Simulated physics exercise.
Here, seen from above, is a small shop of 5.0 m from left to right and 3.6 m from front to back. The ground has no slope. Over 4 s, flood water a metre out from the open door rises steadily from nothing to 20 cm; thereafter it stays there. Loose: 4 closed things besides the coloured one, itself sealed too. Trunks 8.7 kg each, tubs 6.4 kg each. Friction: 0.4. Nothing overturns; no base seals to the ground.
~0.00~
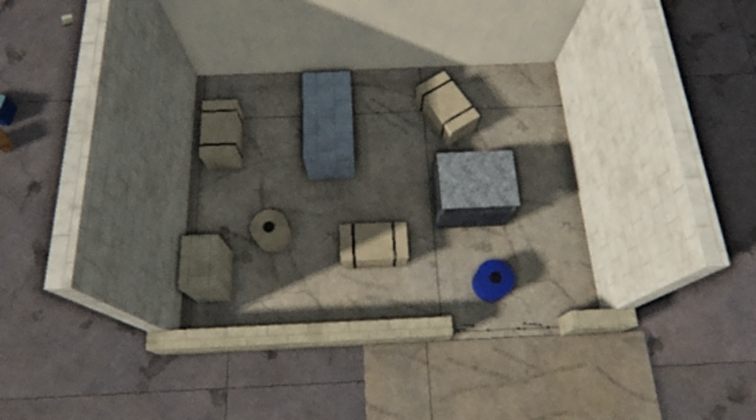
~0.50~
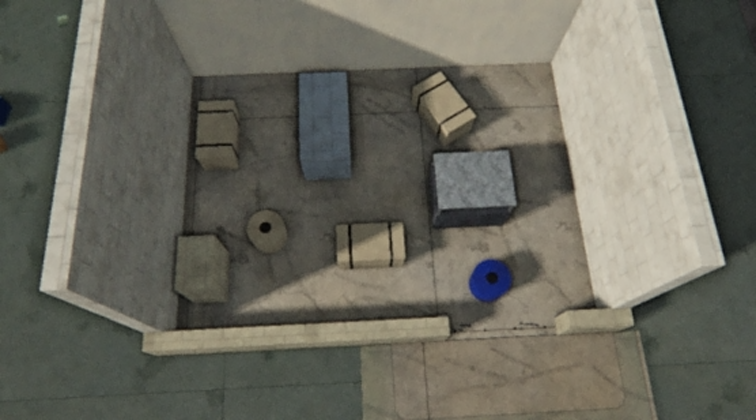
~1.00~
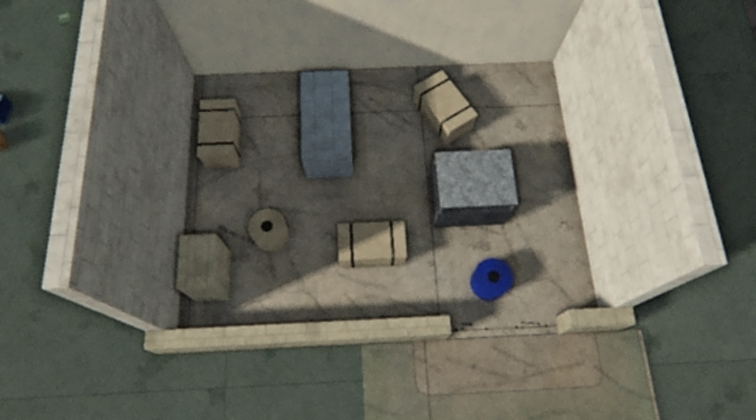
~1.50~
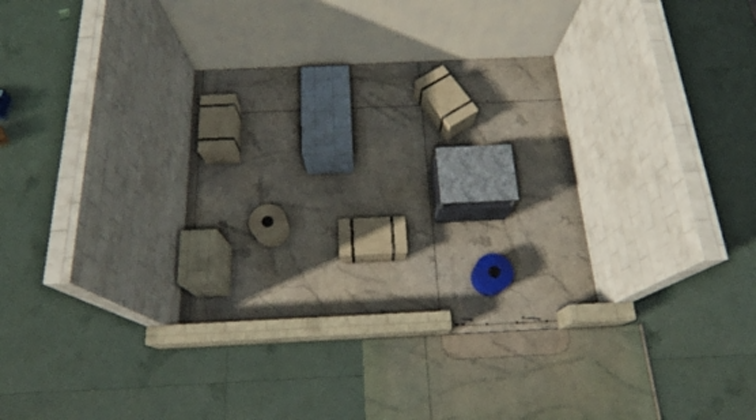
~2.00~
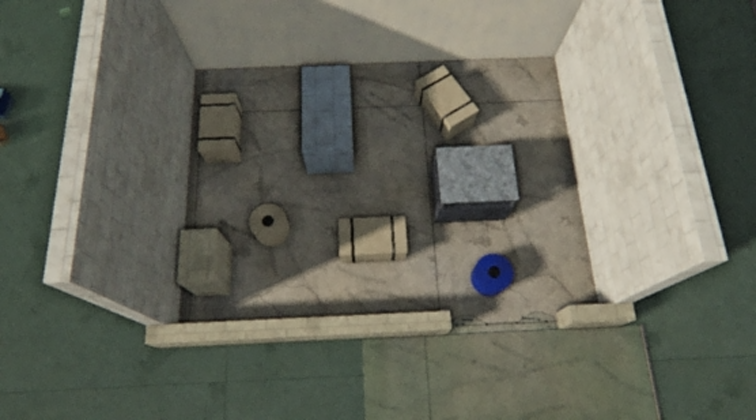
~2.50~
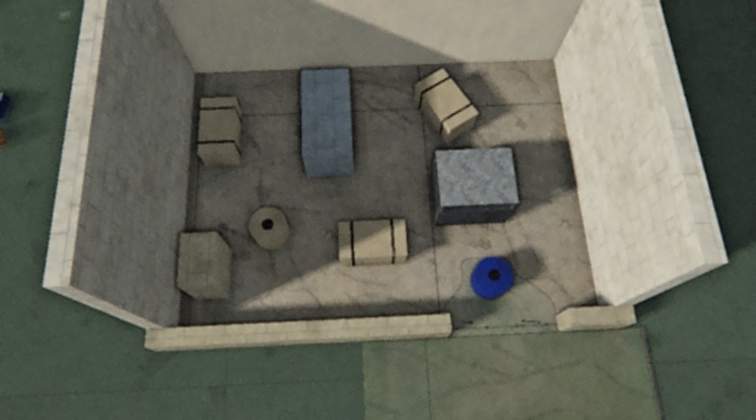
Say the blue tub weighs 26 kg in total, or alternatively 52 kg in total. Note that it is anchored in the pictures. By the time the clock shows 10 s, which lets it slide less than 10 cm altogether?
My call: It requires the heavier amount.
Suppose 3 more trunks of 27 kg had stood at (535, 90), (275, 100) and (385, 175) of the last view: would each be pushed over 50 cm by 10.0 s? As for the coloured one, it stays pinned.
Answer by position: Outside the range; inside the range; inside the range.
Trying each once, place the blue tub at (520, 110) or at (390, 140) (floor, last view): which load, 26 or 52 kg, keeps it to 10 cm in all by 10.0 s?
In order: Even the lighter mass works; even the lighter mass works.
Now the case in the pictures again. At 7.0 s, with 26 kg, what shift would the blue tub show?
Around 40 centimetres out of place.
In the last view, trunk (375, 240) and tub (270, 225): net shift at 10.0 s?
First 200 cm, then 30 cm.
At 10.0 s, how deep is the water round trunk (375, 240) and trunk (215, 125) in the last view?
Depths: Near 4 cm, then near 6 cm.
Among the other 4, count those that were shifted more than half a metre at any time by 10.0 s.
2 in all.
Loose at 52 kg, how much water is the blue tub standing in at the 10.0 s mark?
10 cm, roughly.
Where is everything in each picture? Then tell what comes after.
The first frame shows the blue tub at (495, 278) rests on the ground; water covers 0.0 m2; 0 of 5 have shifted.
The second frame shows the blue tub at (492, 278), on the bottom; water covers 0.0 m2; 0 of 5 have shifted.
The third frame shows the blue tub at (493, 277) rests on the ground; 0.0 m2 under water; 0 of 5 have shifted.
The fourth frame shows the blue tub at (494, 272), on the bottom; 0.0 m2 under water; 0 of 5 have shifted.
The fifth frame shows the blue tub at (494, 272), on the bottom; 0.0 m2 under water; 0 of 5 have shifted.
The sixth frame shows the blue tub at (494, 275) rests on the ground; 0.4 m2 under water; 0 of 5 have shifted.
After 3.5 s the blue tub would be 0 cm from its start with 26 kg and 0 cm from its start with 52 kg; 7 cm of water round it then.
After 4.5 s the blue tub would be 11 cm from its start with 26 kg and 0 cm from its start with 52 kg; 8 cm of water round it then.
After 7.0 s the blue tub would be 38 cm from its start with 26 kg and 0 cm from its start with 52 kg; 10 cm of water round it then.
After 10.0 s the blue tub would be 49 cm from its start with 26 kg and 0 cm from its start with 52 kg; 10 cm of water round it then.
